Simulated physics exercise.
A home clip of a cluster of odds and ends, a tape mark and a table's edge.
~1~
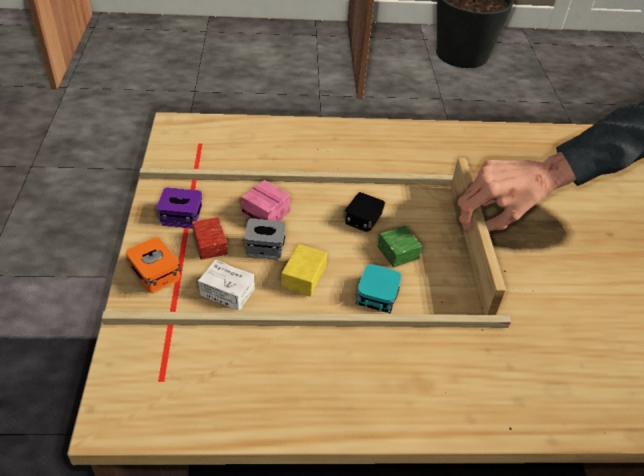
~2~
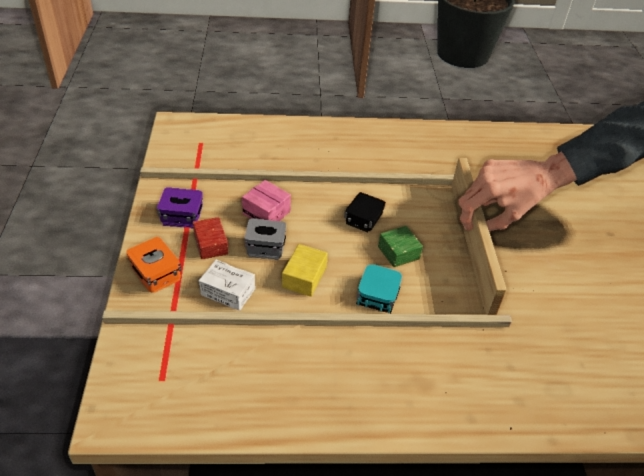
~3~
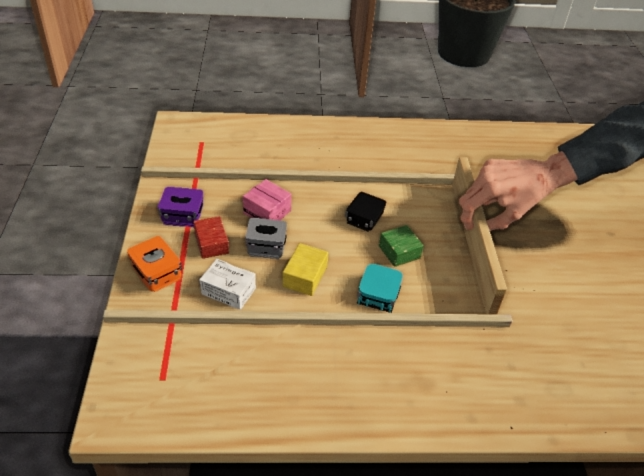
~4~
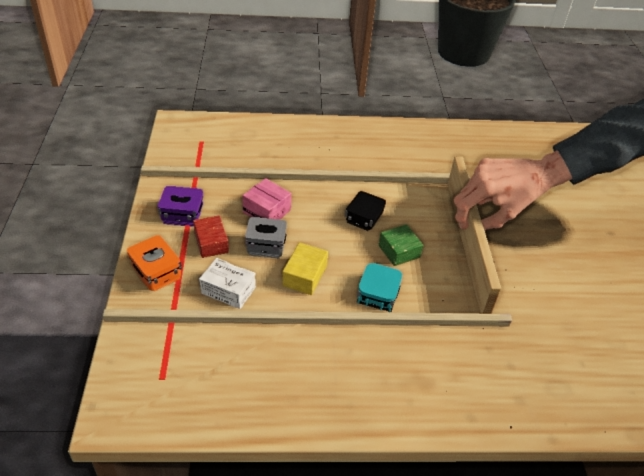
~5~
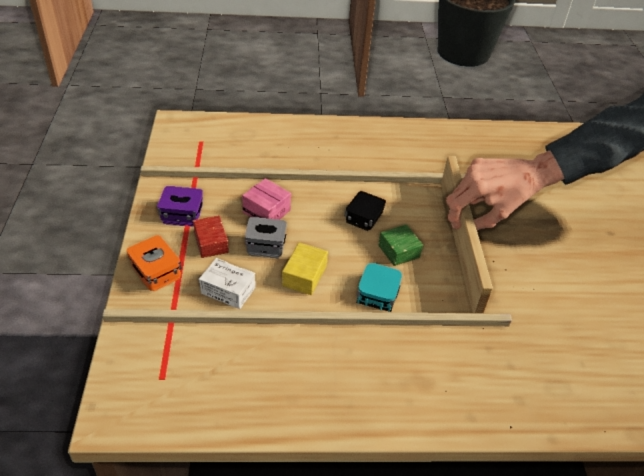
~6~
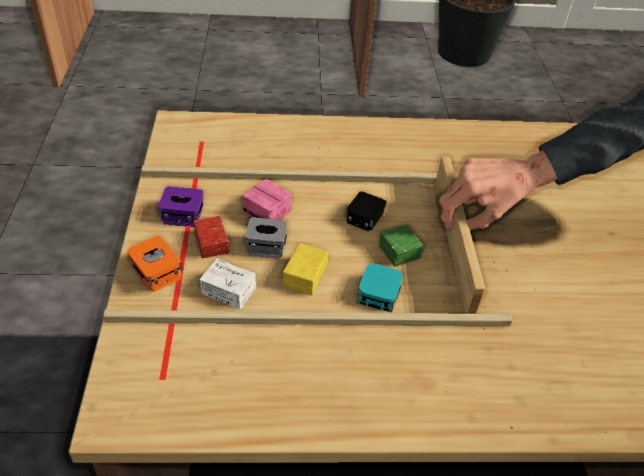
A hand slides a wooden board slightly left on a table behind scattered colorful small objects.
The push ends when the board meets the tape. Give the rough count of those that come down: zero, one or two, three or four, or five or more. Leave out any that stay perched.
As it turns out, the number that fall off is three or four.
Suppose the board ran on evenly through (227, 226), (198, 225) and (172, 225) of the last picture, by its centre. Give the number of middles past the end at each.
In that order 0, 3 and 6.
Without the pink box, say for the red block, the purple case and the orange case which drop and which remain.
The red block falls; the purple case stays on; the orange case is lost.
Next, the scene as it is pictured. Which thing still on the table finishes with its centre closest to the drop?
The white box ends nearest.
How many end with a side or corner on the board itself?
In contact: 3.
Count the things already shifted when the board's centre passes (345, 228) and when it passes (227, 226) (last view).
At the one place 4, at the other 10.
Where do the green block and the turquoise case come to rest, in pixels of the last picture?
Near (169, 235) and (156, 294).
Soon after, none off yet; orange case at rest near (155, 264); purple case at rest near (182, 207); red block at rest near (211, 237).
After that, none off yet; orange case at rest near (155, 264); purple case at rest near (182, 207); red block moving near (208, 237).
And then, none off yet; orange case displaced about its own width near (121, 264); purple case displaced about its own width near (143, 207); red block displaced well along near (142, 235).
In the end, the number that fall off is three or four; gone, red block, purple case and orange case.
